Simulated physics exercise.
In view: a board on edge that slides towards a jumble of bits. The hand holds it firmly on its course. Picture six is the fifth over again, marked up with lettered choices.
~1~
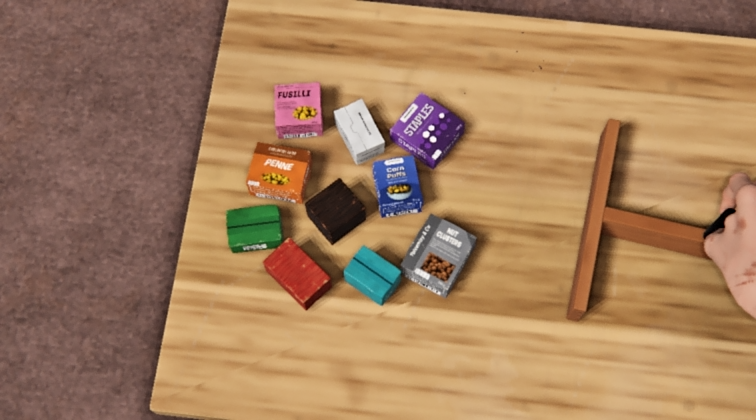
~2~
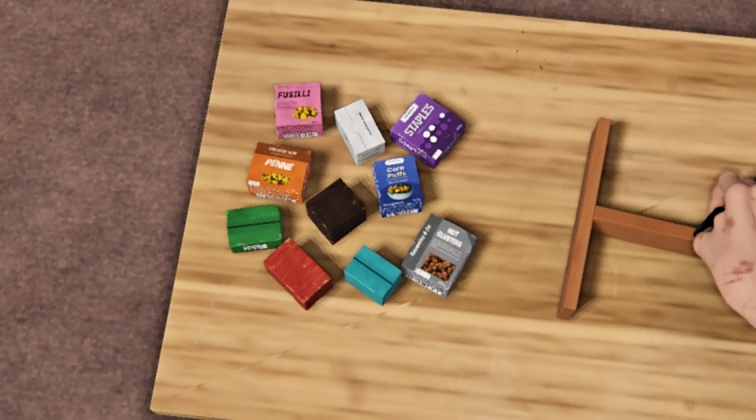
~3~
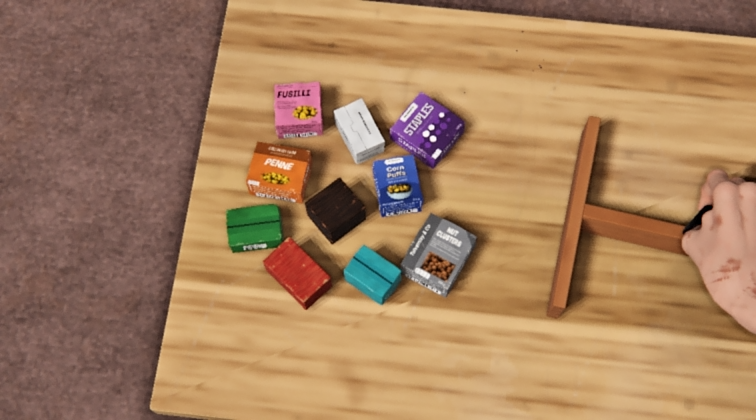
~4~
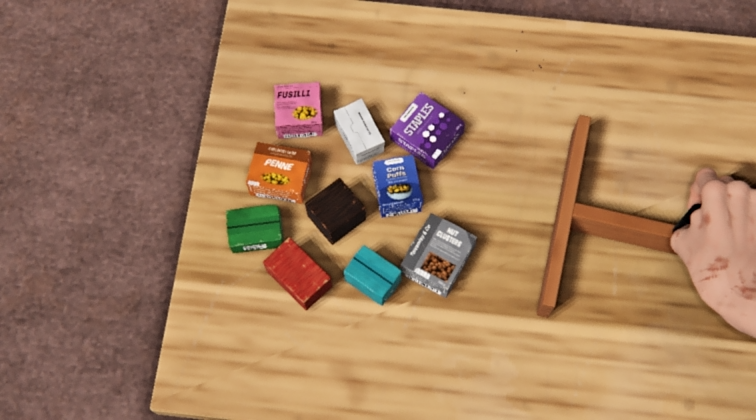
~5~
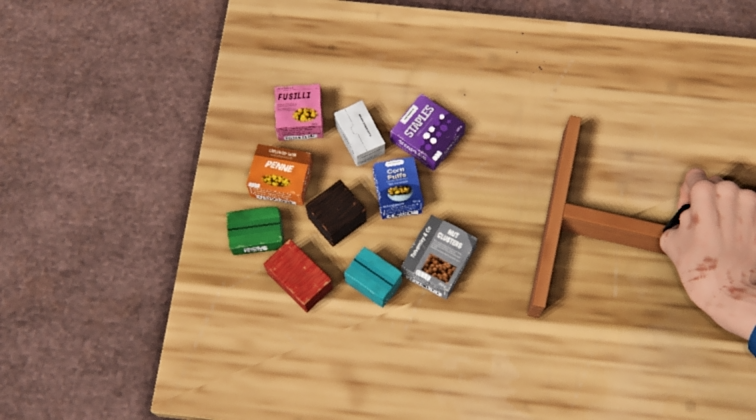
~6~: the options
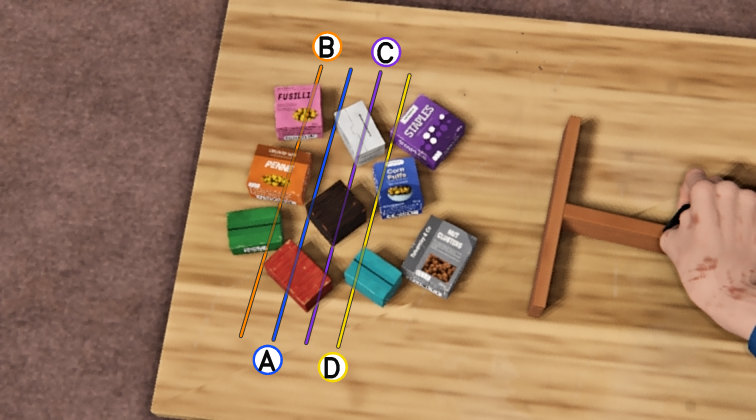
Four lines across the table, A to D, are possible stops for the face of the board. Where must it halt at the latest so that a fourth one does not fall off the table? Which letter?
As far as mark B.
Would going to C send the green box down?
No.
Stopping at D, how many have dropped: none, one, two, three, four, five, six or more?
By then, none.
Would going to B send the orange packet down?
Yes.
On the copy, A at (314, 198); B at (283, 194); C at (345, 201); D at (376, 204).
On B. First, board (458, 197); turquoise box (363, 285); grey packet (411, 253).
Then, board (360, 187); green box (220, 244); pink packet (264, 108).
Finally, board (285, 180); green box over the edge; pink packet over the edge; three fallen.
By contrast, A is within the limit but short; C is within the limit but short; D is within the limit but short.
